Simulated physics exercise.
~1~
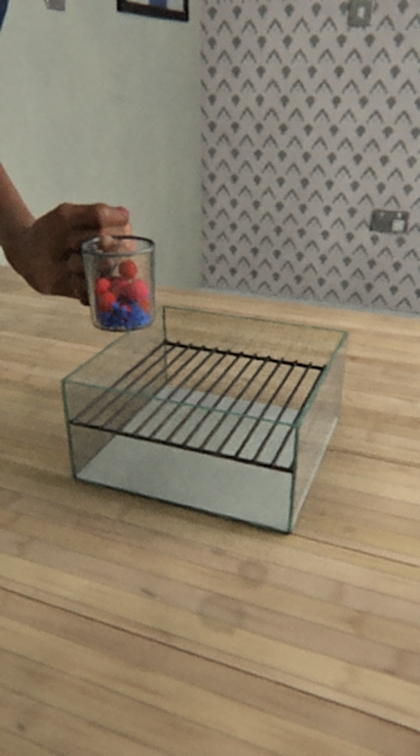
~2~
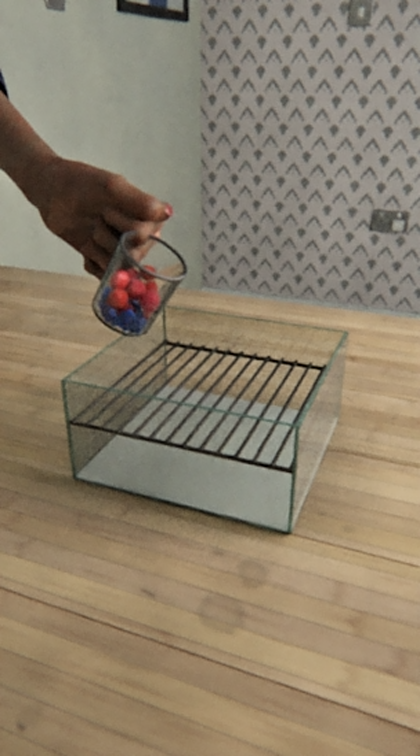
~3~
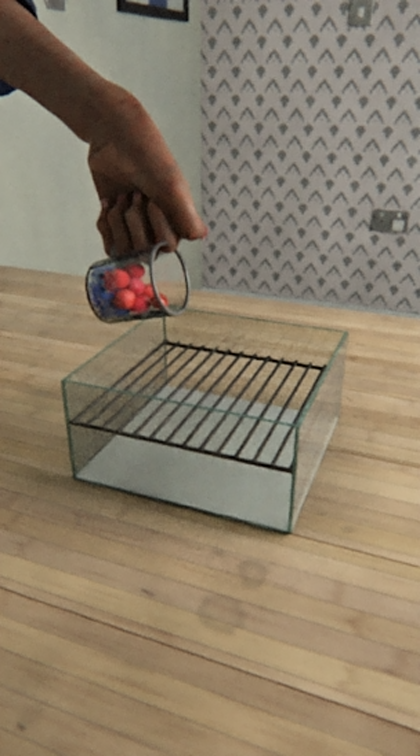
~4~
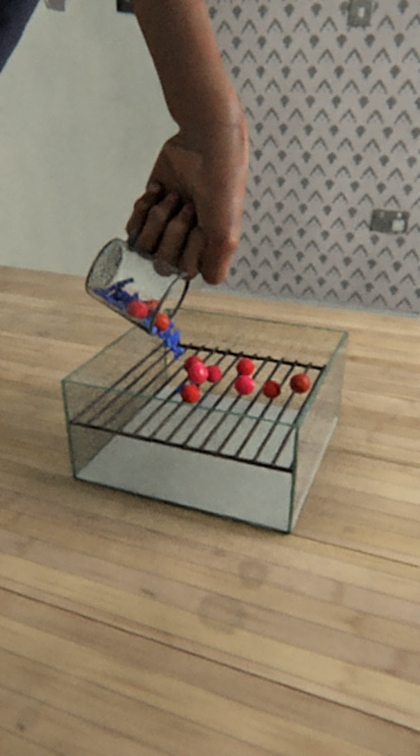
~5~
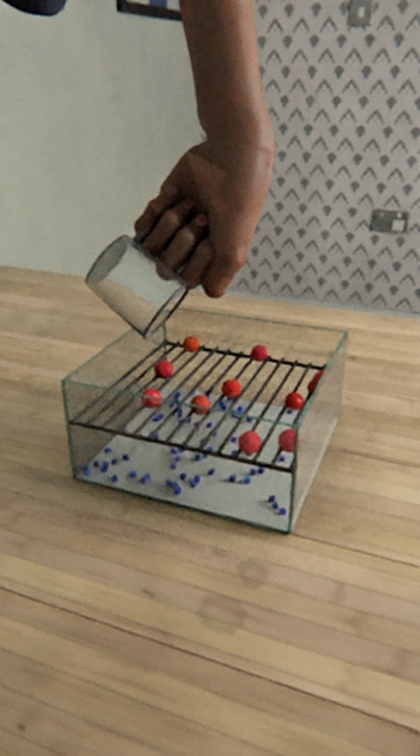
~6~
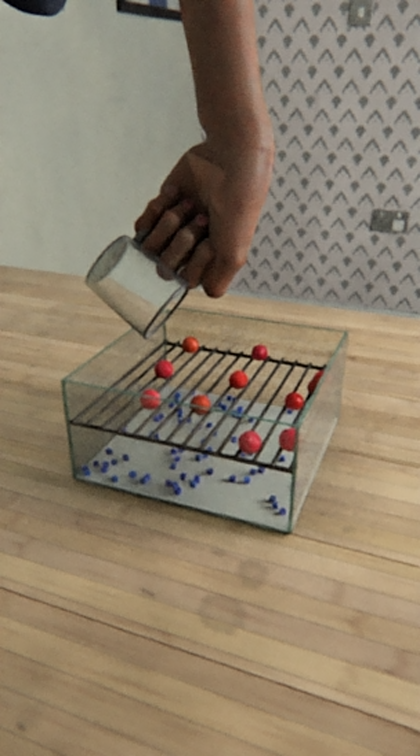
A hand tipped a clear cup of red balls and small blue pieces over a glass box with a wire rack, pouring everything out. The blue pieces dropped through to the bottom, while the red balls stayed on the wires beneath the emptied cup.
